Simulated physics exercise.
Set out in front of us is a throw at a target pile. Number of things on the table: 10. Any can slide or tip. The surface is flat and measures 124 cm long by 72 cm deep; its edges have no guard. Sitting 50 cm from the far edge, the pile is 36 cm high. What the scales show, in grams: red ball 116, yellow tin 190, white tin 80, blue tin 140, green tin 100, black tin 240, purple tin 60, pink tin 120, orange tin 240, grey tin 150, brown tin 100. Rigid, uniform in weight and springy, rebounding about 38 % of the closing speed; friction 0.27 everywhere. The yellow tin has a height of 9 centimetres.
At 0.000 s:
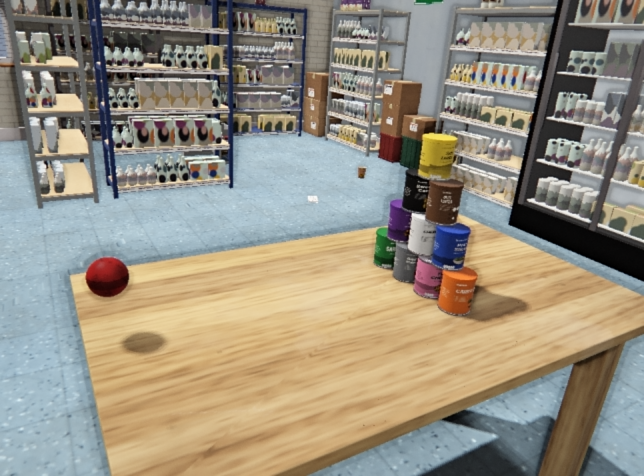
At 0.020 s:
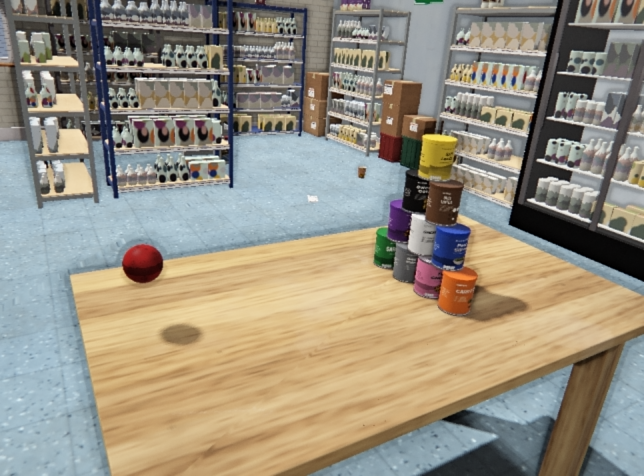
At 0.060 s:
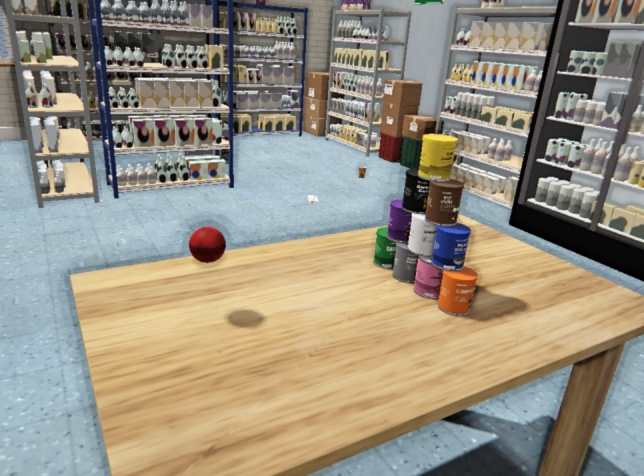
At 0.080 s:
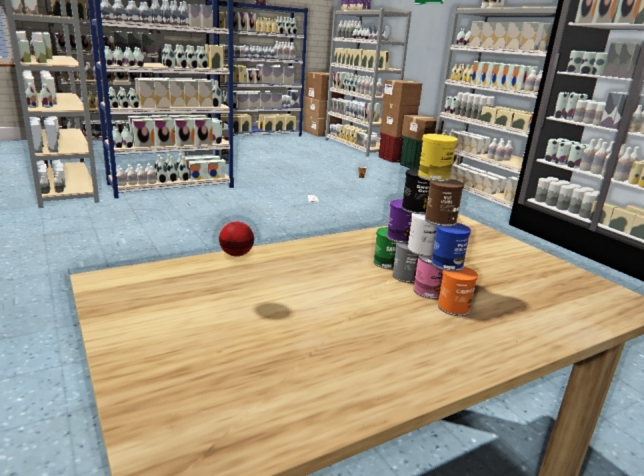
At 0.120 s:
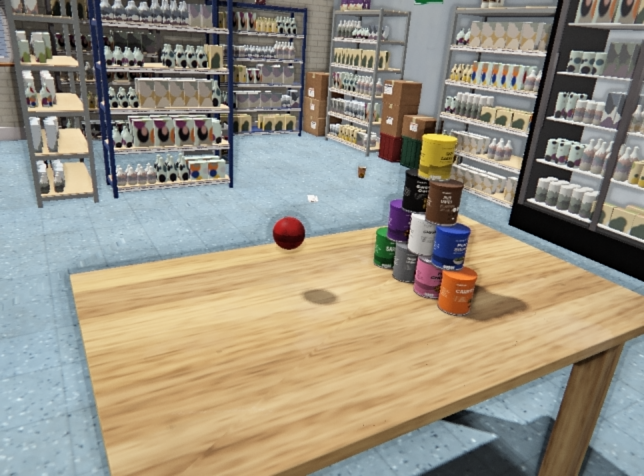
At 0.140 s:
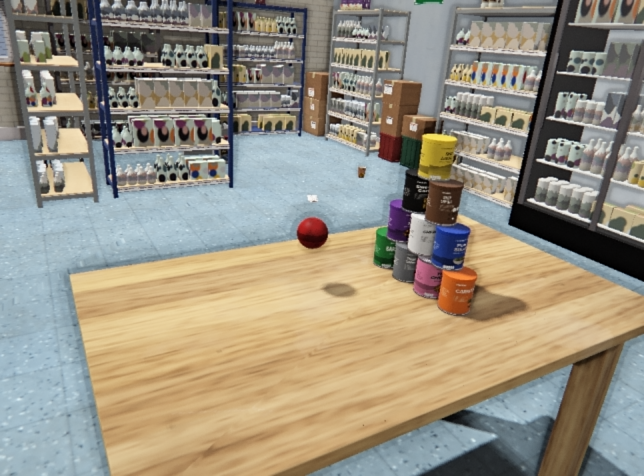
To begin with, a red ball hovers over the left end of a wooden table, its shadow on the surface, while a stack of colourful tins stands toward the right. The ball then travels steadily rightward above the tabletop, its shadow following, and ends nearer the unmoving stack, still short of it.
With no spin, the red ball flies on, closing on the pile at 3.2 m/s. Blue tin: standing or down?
Pretty sure it still stands tall.
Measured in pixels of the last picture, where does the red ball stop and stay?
It settles at around (408, 245).
By 0.34 s, red ball near (395, 248); green tin 29 cm from its spot; purple tin 2 cm from its spot.
By 0.54 s, red ball near (406, 246); green tin now off the table; purple tin 2 cm from its spot.
By 0.84 s, red ball near (408, 245); purple tin 2 cm from its spot.
When it is over (1.0 s), off the table and tipped over, green tin; the other 9 within 4 cm of the start. End places, in pixels of the last picture, blue tin near (450, 246).
